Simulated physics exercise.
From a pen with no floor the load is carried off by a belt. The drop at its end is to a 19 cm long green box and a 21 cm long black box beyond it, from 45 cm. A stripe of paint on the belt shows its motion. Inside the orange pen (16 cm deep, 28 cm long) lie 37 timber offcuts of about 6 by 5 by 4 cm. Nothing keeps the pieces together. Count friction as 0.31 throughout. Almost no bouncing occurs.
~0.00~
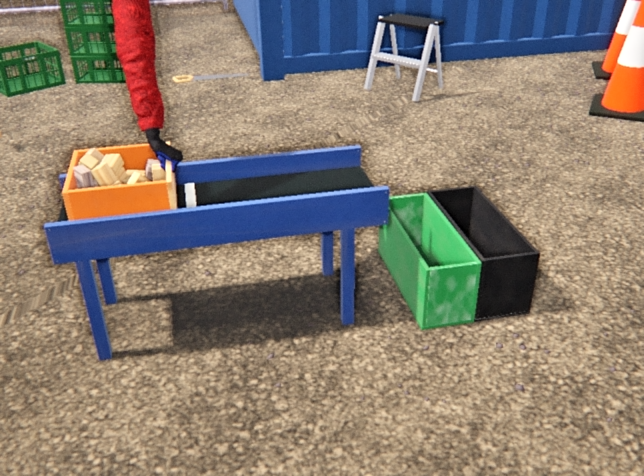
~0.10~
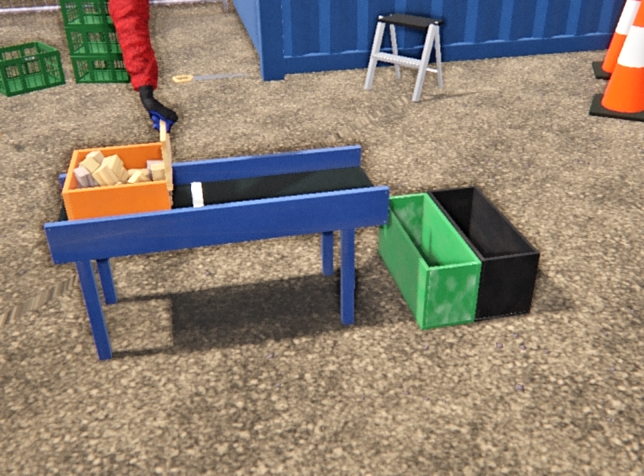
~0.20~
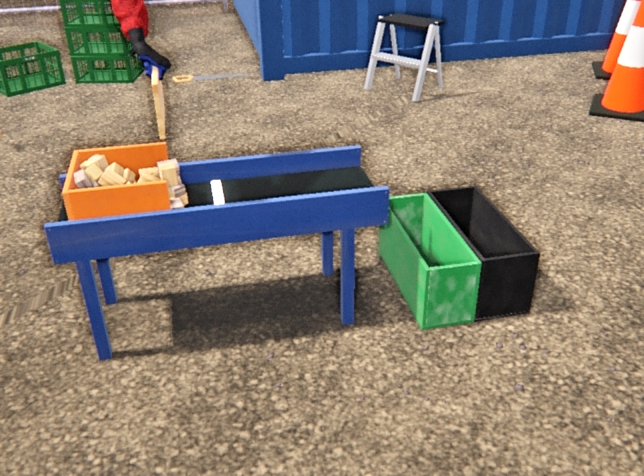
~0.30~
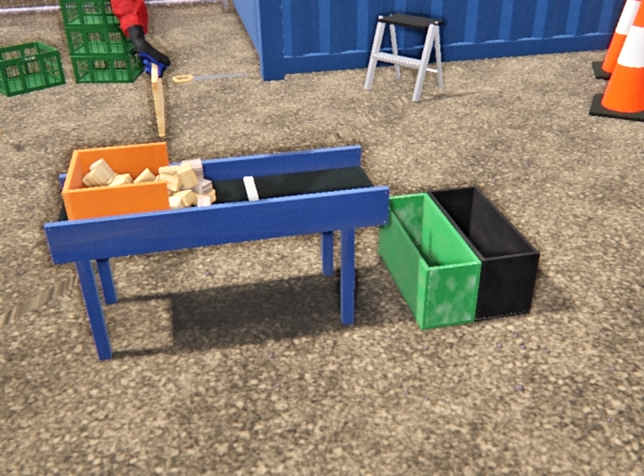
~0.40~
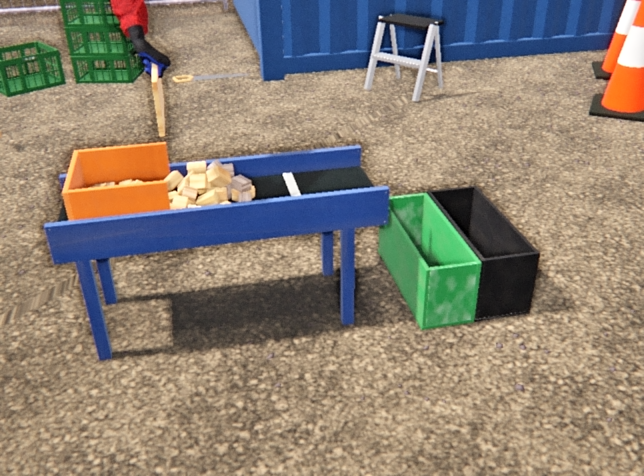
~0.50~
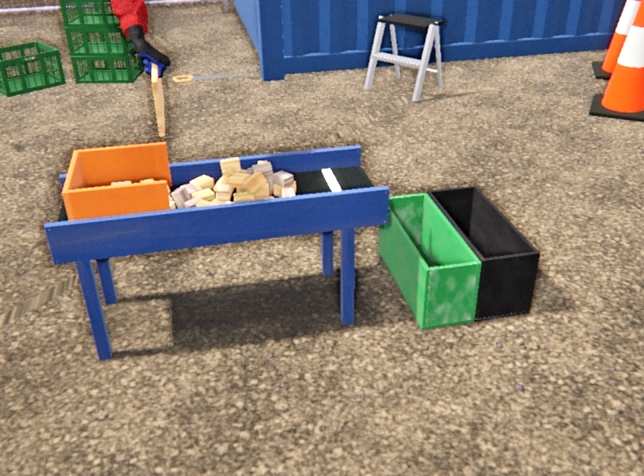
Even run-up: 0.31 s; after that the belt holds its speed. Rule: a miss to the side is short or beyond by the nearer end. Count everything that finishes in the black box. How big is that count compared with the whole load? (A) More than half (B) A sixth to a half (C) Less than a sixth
The answer is B.
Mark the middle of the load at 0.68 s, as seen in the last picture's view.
Somewhere around pixel (295, 188) in the last view.
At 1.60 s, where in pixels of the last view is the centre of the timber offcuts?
At about (437, 277).
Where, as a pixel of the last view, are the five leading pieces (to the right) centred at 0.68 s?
Near (351, 177) in pixels.
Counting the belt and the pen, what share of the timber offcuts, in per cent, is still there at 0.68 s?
Roughly 100 percent.
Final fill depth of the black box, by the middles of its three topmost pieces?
It comes to close to 12 centimetres.
After 0.68 s, 3 still in the orange pen and 34 on the belt.
After 0.90 s, 17 on the belt and 20 in the air.
After 1.20 s, 10 in the green box, 10 in the black box, 1 on the belt and 16 in the air.
When it is over (at 1.60 s), 21 in the green box, 15 in the black box and 1 on the ground beyond the black box. Asked share, 15 of 37, 41 per cent.
